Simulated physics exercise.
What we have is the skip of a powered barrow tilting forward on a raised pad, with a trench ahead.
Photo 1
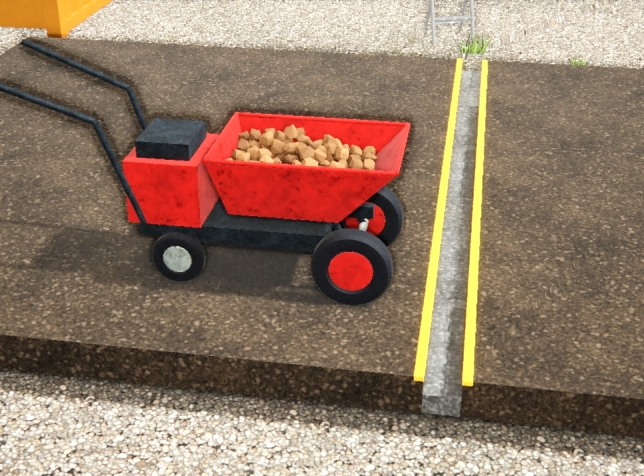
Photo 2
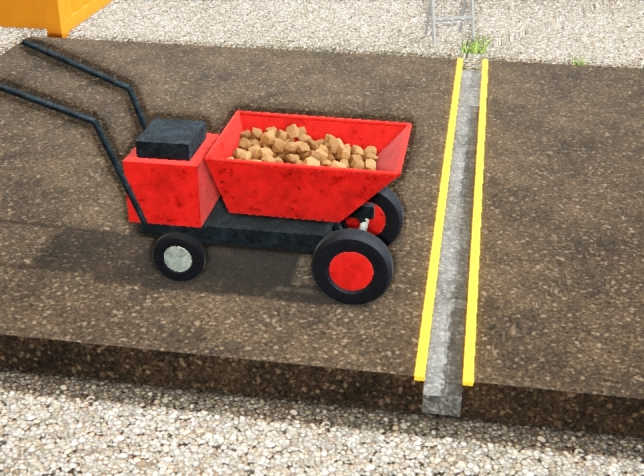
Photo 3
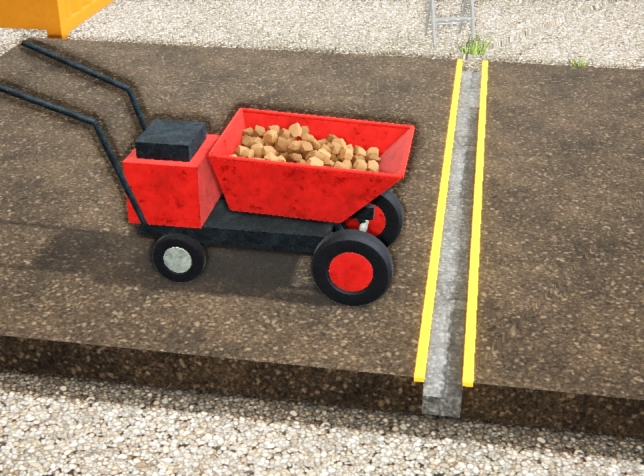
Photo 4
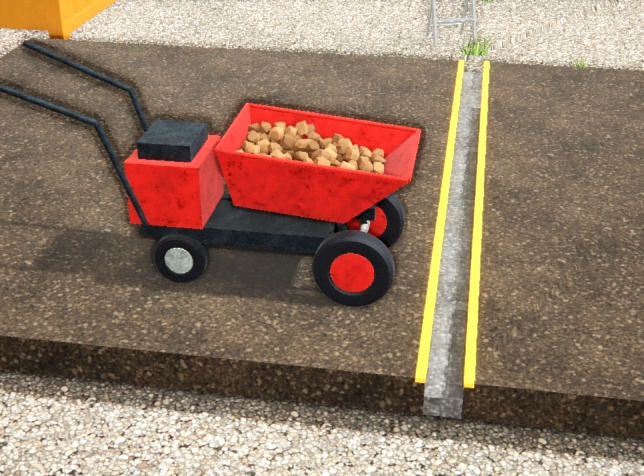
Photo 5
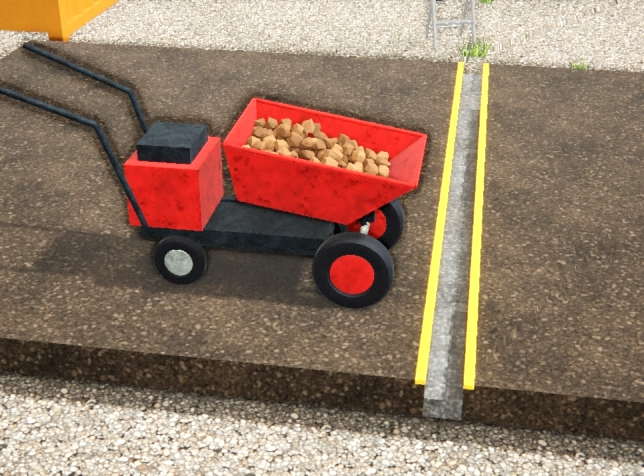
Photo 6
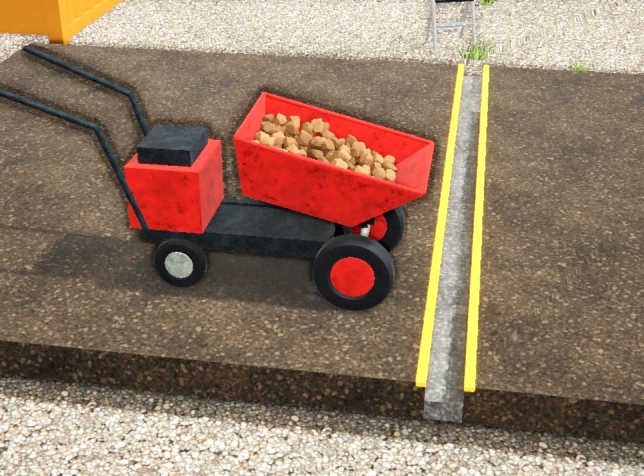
A red powered barrow with black handles stands at left on a raised brown earthen pad, seen from above and to the side, with pale gravel around it. Its red skip holds tan-brown clods, and a narrow grey trench edged by two yellow lines lies to the right. The skip slides slightly rightward and tilts forward a little, carrying the clods, while the wheels and view stay almost still.
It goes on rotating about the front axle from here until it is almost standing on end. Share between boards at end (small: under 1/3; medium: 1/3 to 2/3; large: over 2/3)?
Small.
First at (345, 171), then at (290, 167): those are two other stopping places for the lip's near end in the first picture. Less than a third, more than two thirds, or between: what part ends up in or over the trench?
First spot: Between a third and two thirds; second spot: Under a third.
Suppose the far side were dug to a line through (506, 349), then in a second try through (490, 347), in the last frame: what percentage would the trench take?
50 % and 20 %, give or take.
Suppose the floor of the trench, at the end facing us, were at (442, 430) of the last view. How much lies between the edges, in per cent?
About 0 per cent.
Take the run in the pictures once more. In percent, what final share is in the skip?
Share in the skip: Around 20 %.
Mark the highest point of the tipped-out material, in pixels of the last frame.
I'd place the summit at about pixel (503, 254).
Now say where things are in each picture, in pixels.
Lip of the skip at (396, 174), level; top of the load at (289, 149), clay clods; first edge of the trench at (424, 336); far edge at (470, 340), the trench under half as wide as the skip, and about half as deep as wide, in the first picture.
Lip of the skip at (398, 175), level; top of the load at (290, 148), in the second picture.
Lip of the skip at (401, 177), tipped barely; top of the load at (293, 147), in the third picture.
Lip of the skip at (408, 181), tipped barely; top of the load at (287, 142), in the fourth picture.
Lip of the skip at (415, 187), tipped a little; top of the load at (284, 149), in the fifth picture.
Lip of the skip at (423, 194), tipped a little; top of the load at (292, 146); first edge of the trench at (426, 341); far edge at (472, 345), in the sixth picture.
Soon after the last picture, skip tipped well over; all in the skip.
A little later, skip tipped steeply; most in the skip; a small part beyond it; a stray few falling.
Later still, skip tipped right over; about a quarter in the skip; a stray few in or heaped over the trench; most beyond it.
At rest, skip tipped right over; about a quarter in the skip; a stray few in or heaped over the trench; most beyond it.
